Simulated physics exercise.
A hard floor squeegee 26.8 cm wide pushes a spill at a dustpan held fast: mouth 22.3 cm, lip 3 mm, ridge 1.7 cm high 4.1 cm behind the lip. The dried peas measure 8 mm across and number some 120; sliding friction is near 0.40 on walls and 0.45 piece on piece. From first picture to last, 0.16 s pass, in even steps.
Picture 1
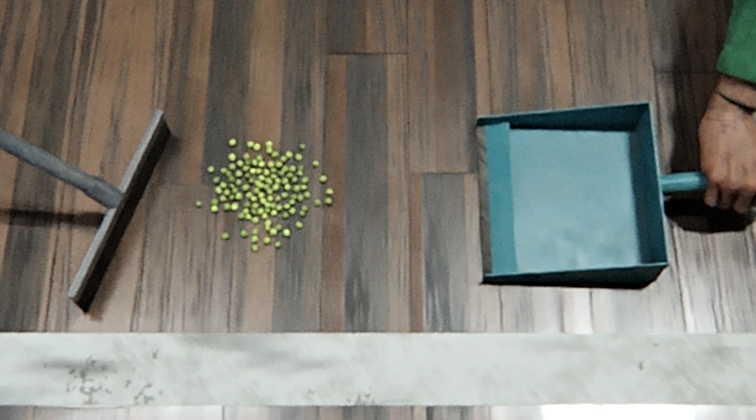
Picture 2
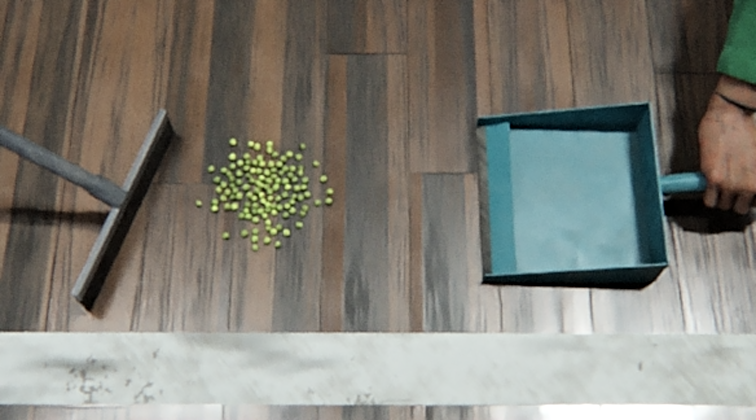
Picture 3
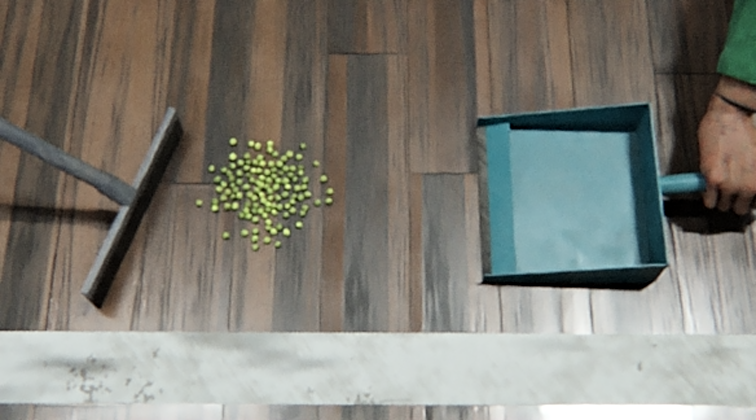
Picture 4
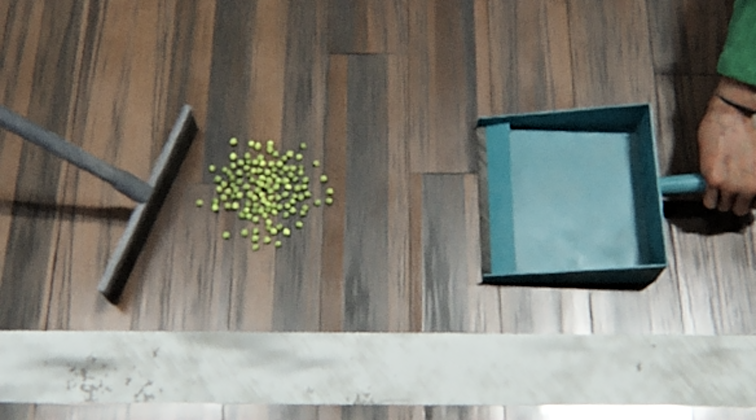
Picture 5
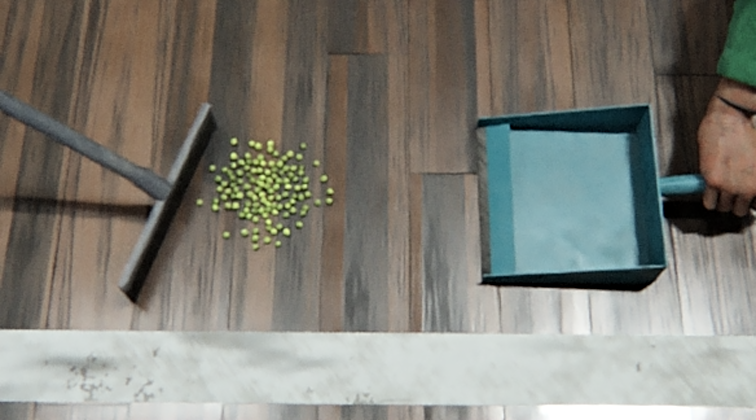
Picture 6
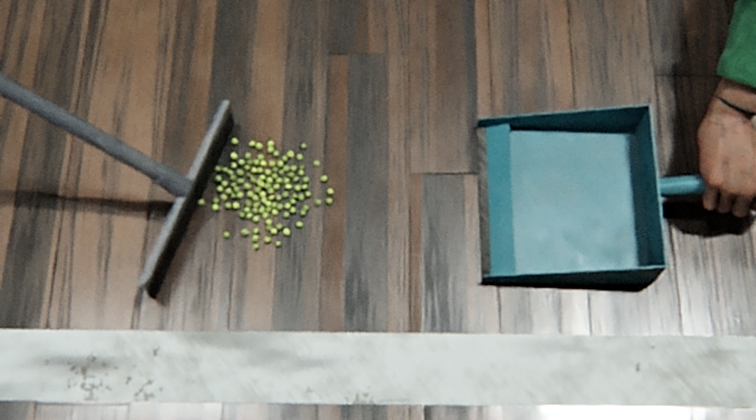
A squeegee on the left slid slowly to the right across the wooden floor until its blade reached the near edge of a scatter of green peas, while a hand held a teal dustpan still.
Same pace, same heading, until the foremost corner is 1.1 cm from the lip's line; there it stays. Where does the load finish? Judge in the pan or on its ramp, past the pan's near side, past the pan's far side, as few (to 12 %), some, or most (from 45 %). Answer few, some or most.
In the pan or on its ramp: Few; past the pan's near side: Some; past the pan's far side: Few.
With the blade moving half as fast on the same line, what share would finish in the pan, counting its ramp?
Then about 0 per cent.
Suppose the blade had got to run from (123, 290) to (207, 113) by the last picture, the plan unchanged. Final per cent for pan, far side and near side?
Pan 0, far 5, near 15.
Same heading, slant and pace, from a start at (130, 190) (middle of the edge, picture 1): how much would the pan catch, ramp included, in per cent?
About 0 per cent.
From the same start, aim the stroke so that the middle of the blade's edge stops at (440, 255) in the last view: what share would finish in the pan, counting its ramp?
Some 10 per cent.
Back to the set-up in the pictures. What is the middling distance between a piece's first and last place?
Some 30 cm.
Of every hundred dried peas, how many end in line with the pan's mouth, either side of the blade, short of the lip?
About 75 per cent.
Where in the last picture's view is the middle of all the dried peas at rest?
At about (475, 211).
Then, 0.21 s after the last picture, middle of the blade 22 cm from the lip; 0 % over the lip, far side 0 %, near side 0 %.
Then, 0.35 s after the last picture, middle of the blade 11 cm from the lip; 0 % over the lip, far side 5 %, near side 10 %.
Then, 0.62 s after the last picture, middle of the blade 6 cm from the lip; 5 % over the lip, far side 5 %, near side 20 %.
In the end, pan 0 %, near side 20 %, far side 5 %, in front of the lip or behind the blade 75 %.
